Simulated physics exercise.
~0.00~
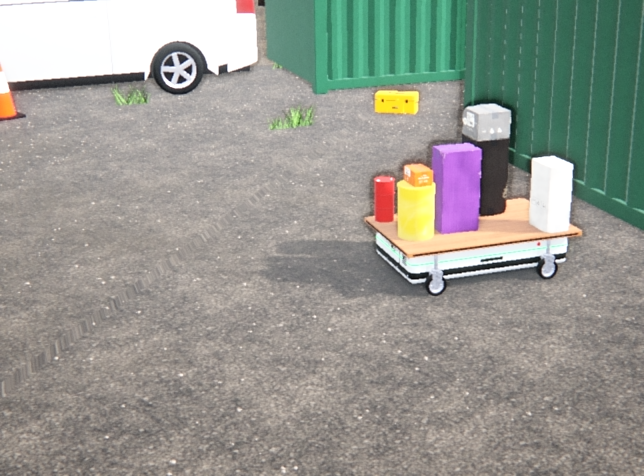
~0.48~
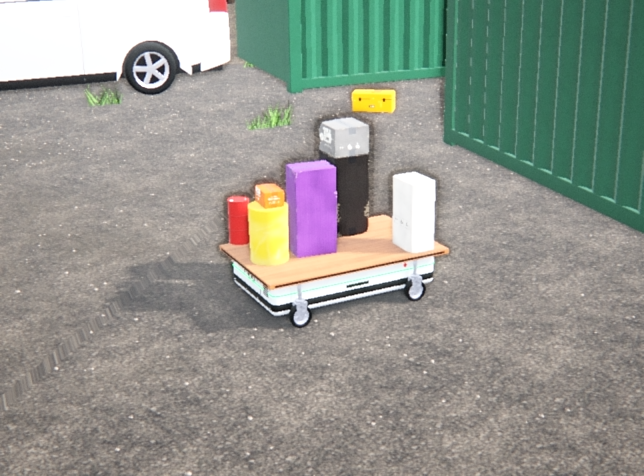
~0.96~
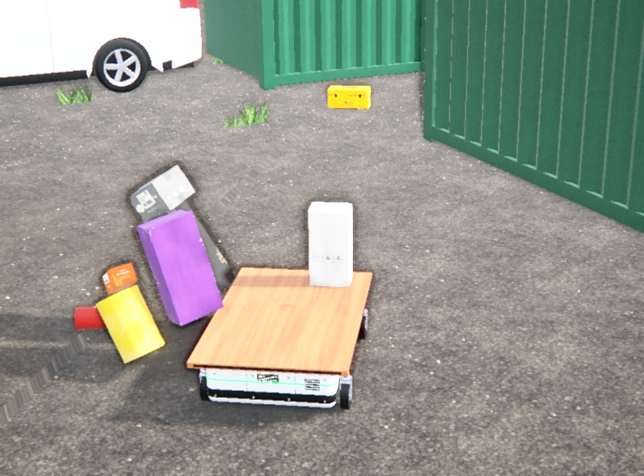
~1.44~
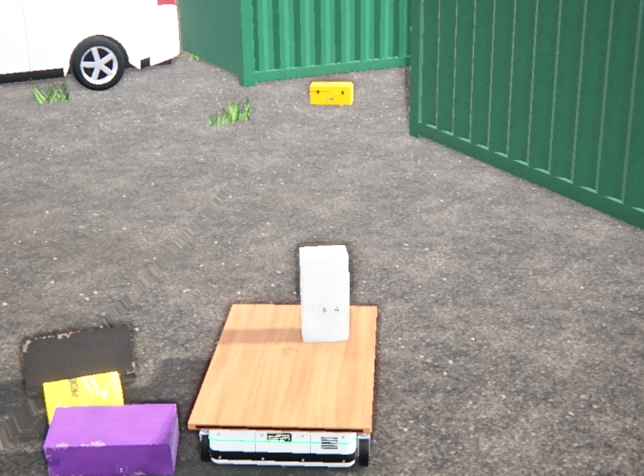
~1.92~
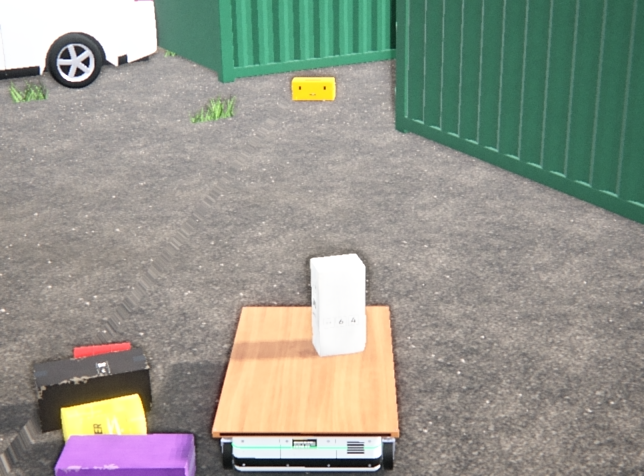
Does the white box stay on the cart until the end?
Yes, the white box is still standing on the cart at the end, while the other items lie on the ground or are out of sight.
